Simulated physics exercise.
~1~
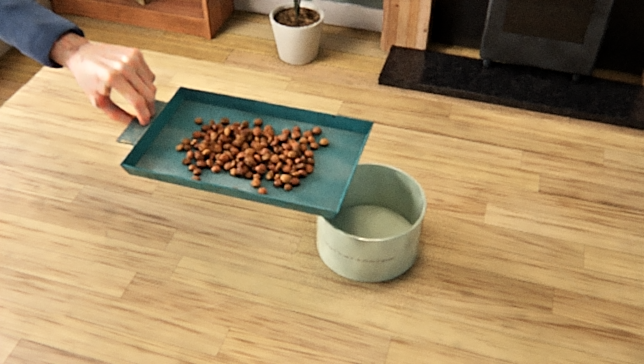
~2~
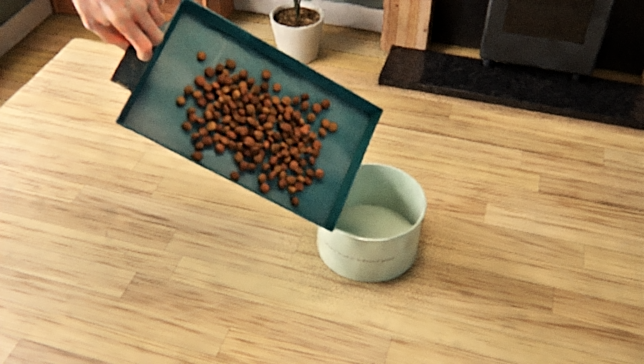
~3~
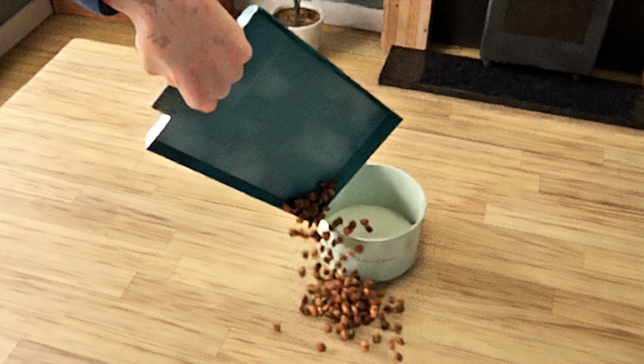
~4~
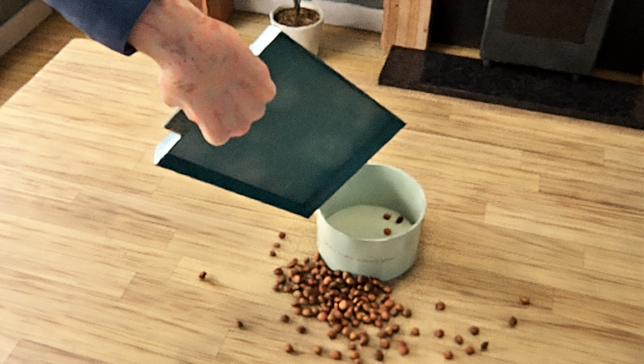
On a wooden tabletop, a hand tilting a teal tray of brown kibble towards a pale green pot, most spilling outside it.
